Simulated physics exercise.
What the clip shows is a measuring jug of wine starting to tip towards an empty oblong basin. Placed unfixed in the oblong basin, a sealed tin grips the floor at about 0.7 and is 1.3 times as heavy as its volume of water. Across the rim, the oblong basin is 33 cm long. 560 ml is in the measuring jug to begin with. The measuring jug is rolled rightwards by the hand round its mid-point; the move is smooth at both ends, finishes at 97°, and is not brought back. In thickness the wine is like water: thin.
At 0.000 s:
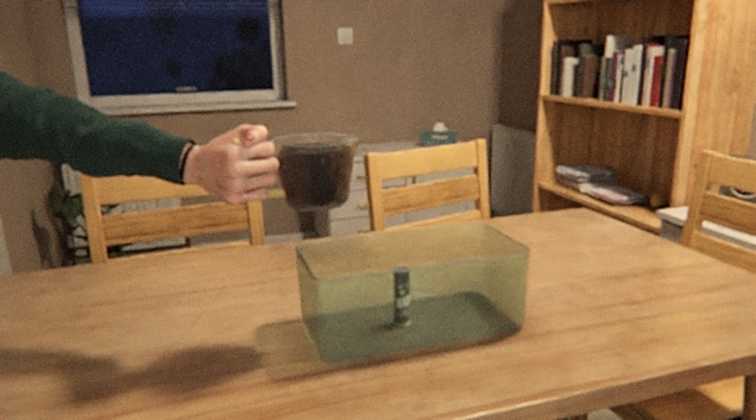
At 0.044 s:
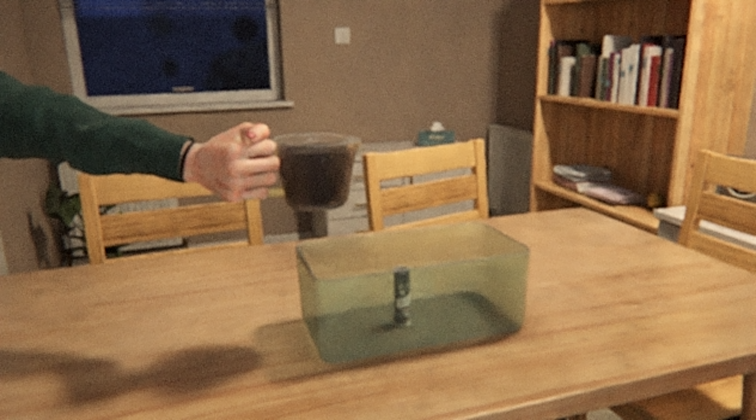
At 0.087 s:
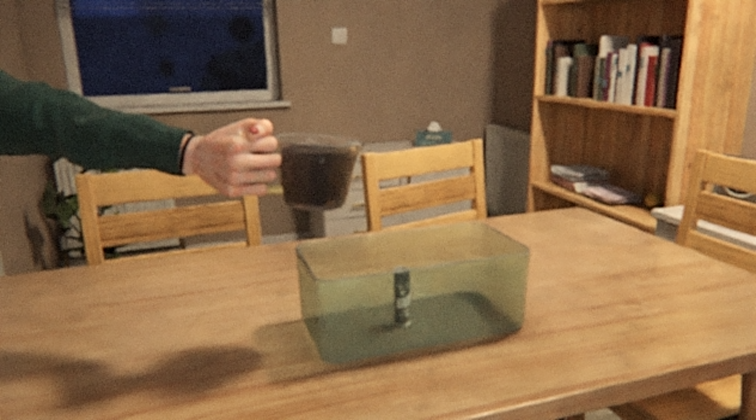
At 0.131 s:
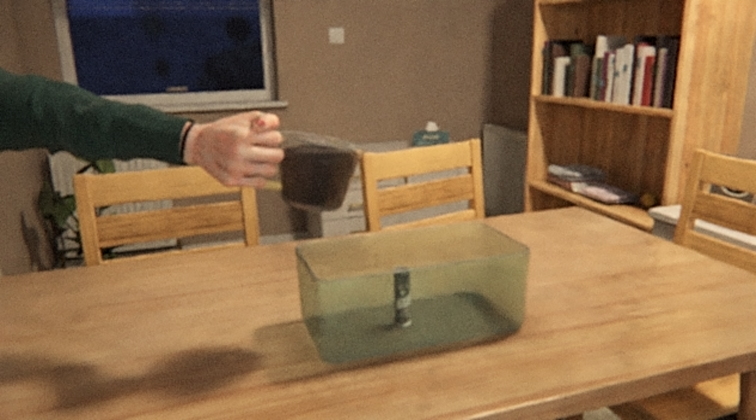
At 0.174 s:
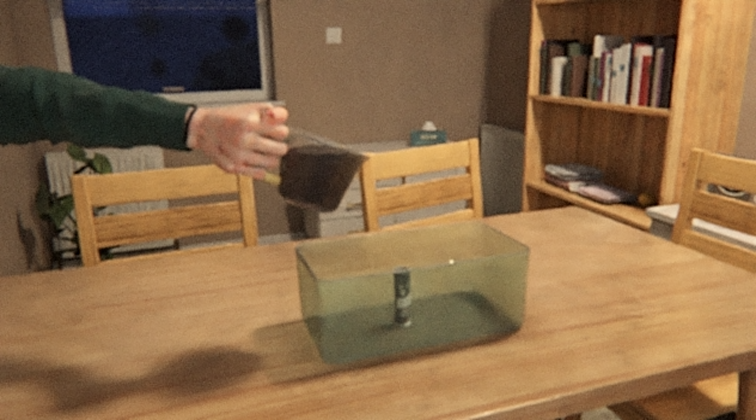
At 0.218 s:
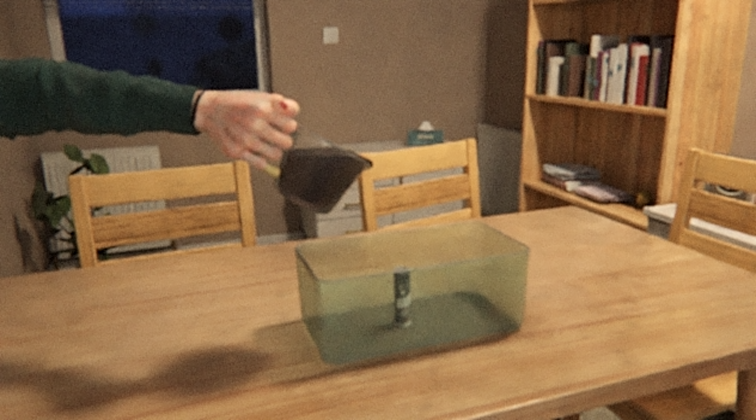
On a wooden dining table, a hand tilting a measuring jug of dark liquid rightwards above a clear basin with a tin inside.
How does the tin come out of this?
It ends up knocked down.
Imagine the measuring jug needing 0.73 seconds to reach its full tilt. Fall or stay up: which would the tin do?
Then the tin tumbles.
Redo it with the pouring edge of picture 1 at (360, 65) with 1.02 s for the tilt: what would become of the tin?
It does not tip.
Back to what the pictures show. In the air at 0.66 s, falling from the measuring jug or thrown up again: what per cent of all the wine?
In-air share: About 10 %.
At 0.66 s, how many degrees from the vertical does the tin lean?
0°.
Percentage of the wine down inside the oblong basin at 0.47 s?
26 %, more or less.
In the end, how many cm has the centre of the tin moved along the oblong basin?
Around 10.0 cm.
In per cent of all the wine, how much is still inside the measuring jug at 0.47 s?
Around 42 in a hundred.
Then, 0.47 s in, the tilt is 91° and 41 per cent is still to pour; the tin stands where it began.
Then, 0.66 s in, the tilt is 97° and 8 per cent is still to pour; the tin stands 1 cm from where it began.
Then, 0.85 s in, the tilt is 97° and 1 per cent is still to pour; the tin leans 58°.
Then, 1.06 s in, the tilt is 97° and 0 per cent is still to pour; the tin lies on its side.
Finally, the tin lies on its side.
